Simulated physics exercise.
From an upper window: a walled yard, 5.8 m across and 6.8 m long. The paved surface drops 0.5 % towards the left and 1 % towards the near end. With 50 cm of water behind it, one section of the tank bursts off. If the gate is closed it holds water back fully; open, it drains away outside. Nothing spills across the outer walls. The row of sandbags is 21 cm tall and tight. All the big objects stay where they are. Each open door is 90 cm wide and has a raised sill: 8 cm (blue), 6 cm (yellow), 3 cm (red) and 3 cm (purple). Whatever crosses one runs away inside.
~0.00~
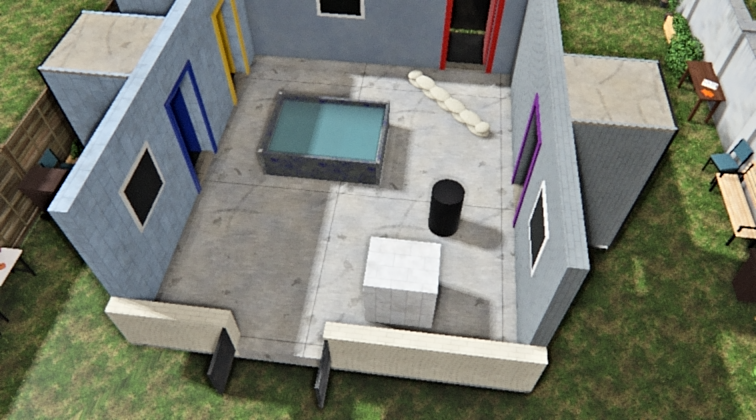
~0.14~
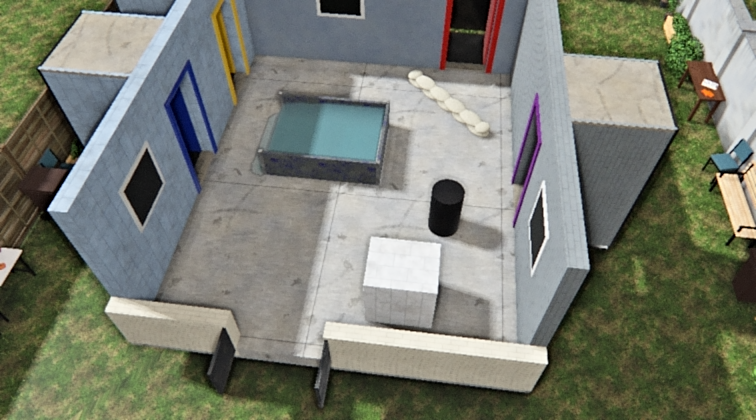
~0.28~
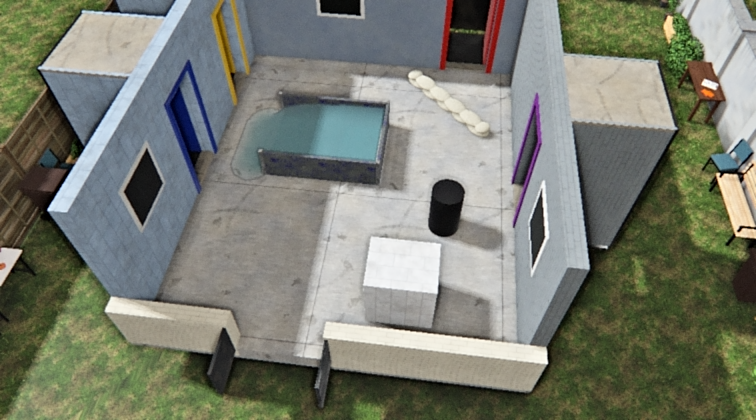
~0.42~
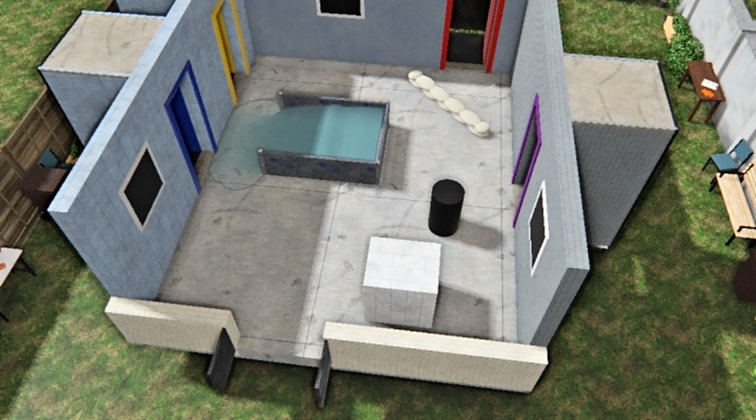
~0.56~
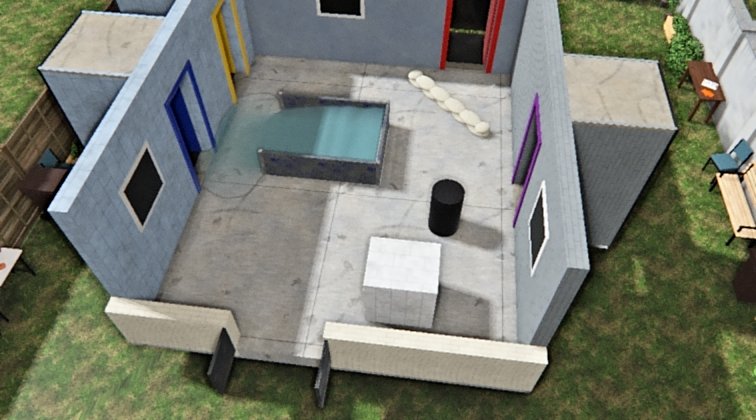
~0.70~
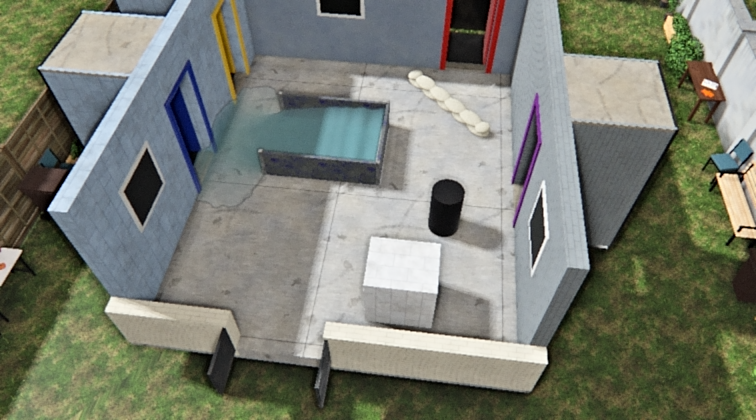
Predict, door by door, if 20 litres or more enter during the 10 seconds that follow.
The water let in: At the blue door it passes the limit; at the yellow door it goes over the limit; at the red door it does not reach the limit; at the purple door it keeps below the limit.
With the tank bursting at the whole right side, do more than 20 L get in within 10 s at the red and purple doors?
Then: Red over, purple above.
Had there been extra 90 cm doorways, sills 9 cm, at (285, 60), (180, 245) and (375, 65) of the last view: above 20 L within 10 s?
In turn: Over, under, not over.
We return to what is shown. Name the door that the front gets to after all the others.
Last comes the purple one.
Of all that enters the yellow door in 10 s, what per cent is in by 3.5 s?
Some 70 per cent by then.
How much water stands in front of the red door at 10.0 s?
Roughly 1.0 cm deep.
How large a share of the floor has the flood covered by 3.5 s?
About 35 per cent.
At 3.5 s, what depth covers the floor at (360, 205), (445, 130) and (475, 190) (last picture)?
Roughly 0, 0 and 0 cm, in turn.
After 1.4 s water covers 10 % of the floor and is deepest (36 cm) near (231, 137); blue door 24 cm at the sill, 48 L in, yellow door 13 cm at the sill, 2 L in, red door not reached, purple door not reached.
After 2.2 s water covers 20 % of the floor and is deepest (30 cm) near (229, 144); blue door 23 cm at the sill, 123 L in, yellow door 13 cm at the sill, 17 L in, red door not reached, purple door not reached.
After 3.5 s water covers 35 % of the floor and is deepest (20 cm) near (150, 313); blue door 15 cm at the sill, 188 L in, yellow door 9 cm at the sill, 37 L in, red door not reached, purple door not reached.
After 6.0 s water covers 65 % of the floor and is deepest (12 cm) near (146, 323); blue door 7 cm at the sill, 207 L in, yellow door 8 cm at the sill, 50 L in, red door 2 cm at the sill, 0 L in, purple door not reached.
After 10.0 s water covers 90 % of the floor and is deepest (8 cm) near (436, 294); blue door 5 cm at the sill, 207 L in, yellow door 4 cm at the sill, 53 L in, red door 1 cm at the sill, 0 L in, purple door 3 cm at the sill, 3 L in.
